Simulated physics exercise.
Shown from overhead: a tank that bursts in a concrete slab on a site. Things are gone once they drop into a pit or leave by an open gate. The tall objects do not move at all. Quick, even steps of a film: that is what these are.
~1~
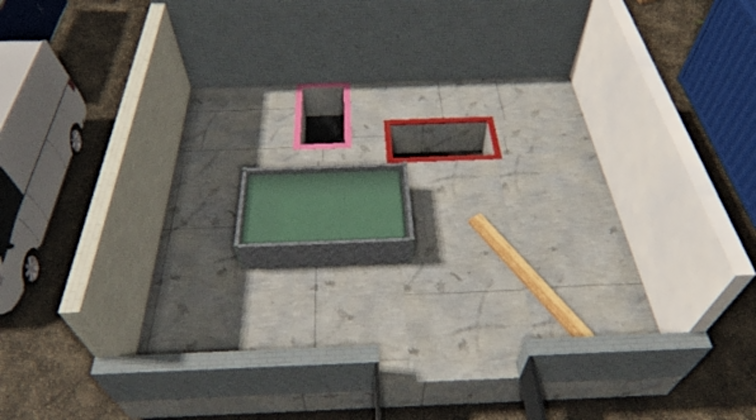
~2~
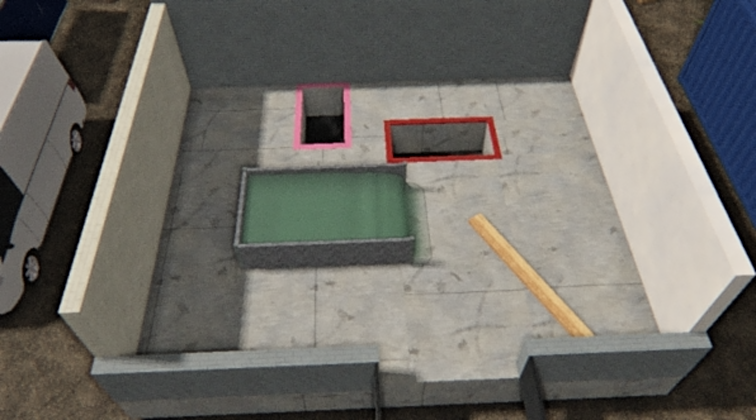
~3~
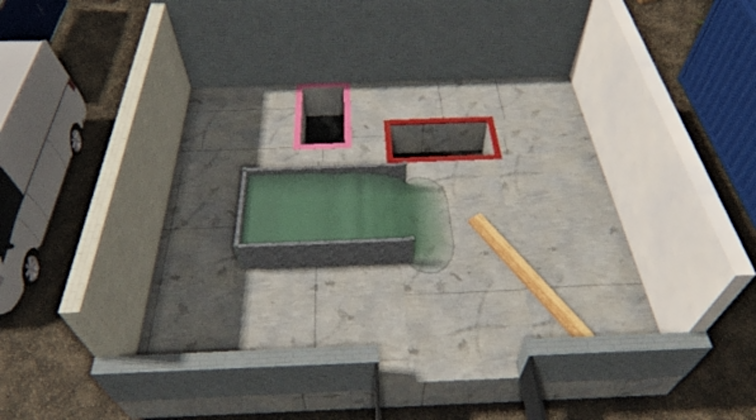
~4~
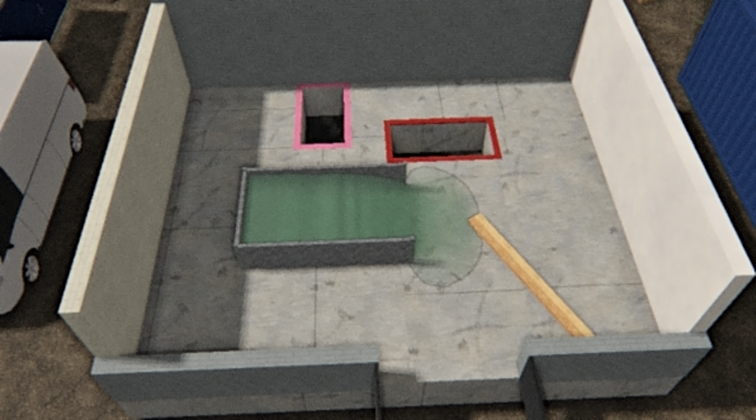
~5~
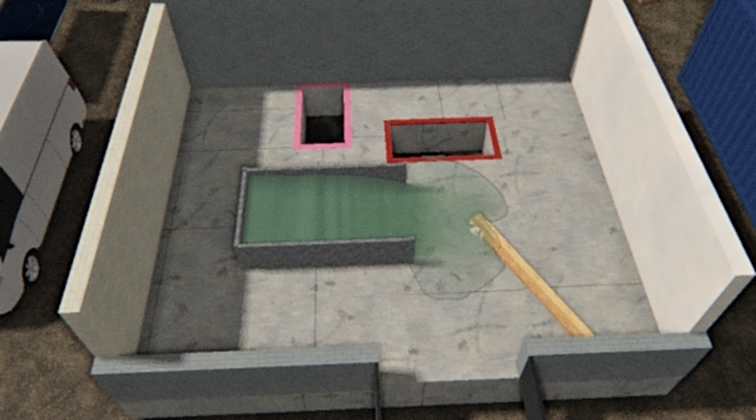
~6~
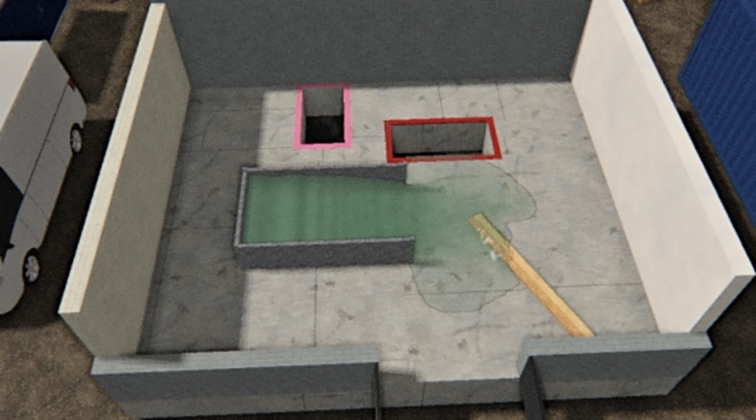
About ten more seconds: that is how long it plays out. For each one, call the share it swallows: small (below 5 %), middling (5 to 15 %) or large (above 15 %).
Calls: Gate - middling; red pit - large; pink pit - middling.
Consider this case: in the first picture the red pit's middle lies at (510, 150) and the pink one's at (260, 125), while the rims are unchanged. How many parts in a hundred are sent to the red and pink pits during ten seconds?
My answer: Red gets 40 percent, pink gets 0 percent.
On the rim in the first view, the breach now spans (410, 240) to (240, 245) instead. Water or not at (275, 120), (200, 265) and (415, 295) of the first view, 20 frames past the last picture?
Result, in sequence: Untouched by the flood; inundated; inundated.
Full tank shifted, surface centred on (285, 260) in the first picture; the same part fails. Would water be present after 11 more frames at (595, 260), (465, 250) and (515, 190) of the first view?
Okay, first one got wet, second one got wet, last one got wet.
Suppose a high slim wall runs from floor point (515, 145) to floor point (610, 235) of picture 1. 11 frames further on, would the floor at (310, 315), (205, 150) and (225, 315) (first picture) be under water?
Spared; spared; spared.
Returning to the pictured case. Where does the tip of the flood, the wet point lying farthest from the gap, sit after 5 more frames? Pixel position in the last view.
I'd point to (601, 171).
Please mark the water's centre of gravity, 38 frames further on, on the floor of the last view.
Centre of the water: Near (497, 209).
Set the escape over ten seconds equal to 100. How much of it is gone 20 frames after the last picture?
Result, approximate: 15 per cent.
A moment on, water covers 25 % of the floor; the gate 0 %, the red pit 1 %, the pink pit 0 %.
Next, water covers 35 % of the floor; the gate 0 %, the red pit 3 %, the pink pit 0 %.
Then, water covers 40 % of the floor; the gate 1 %, the red pit 5 %, the pink pit 0 %.
Later, water covers 55 % of the floor; the gate 5 %, the red pit 9 %, the pink pit 1 %.
In the end, water covers 65 % of the floor; the gate 12 %, the red pit 23 %, the pink pit 8 %.
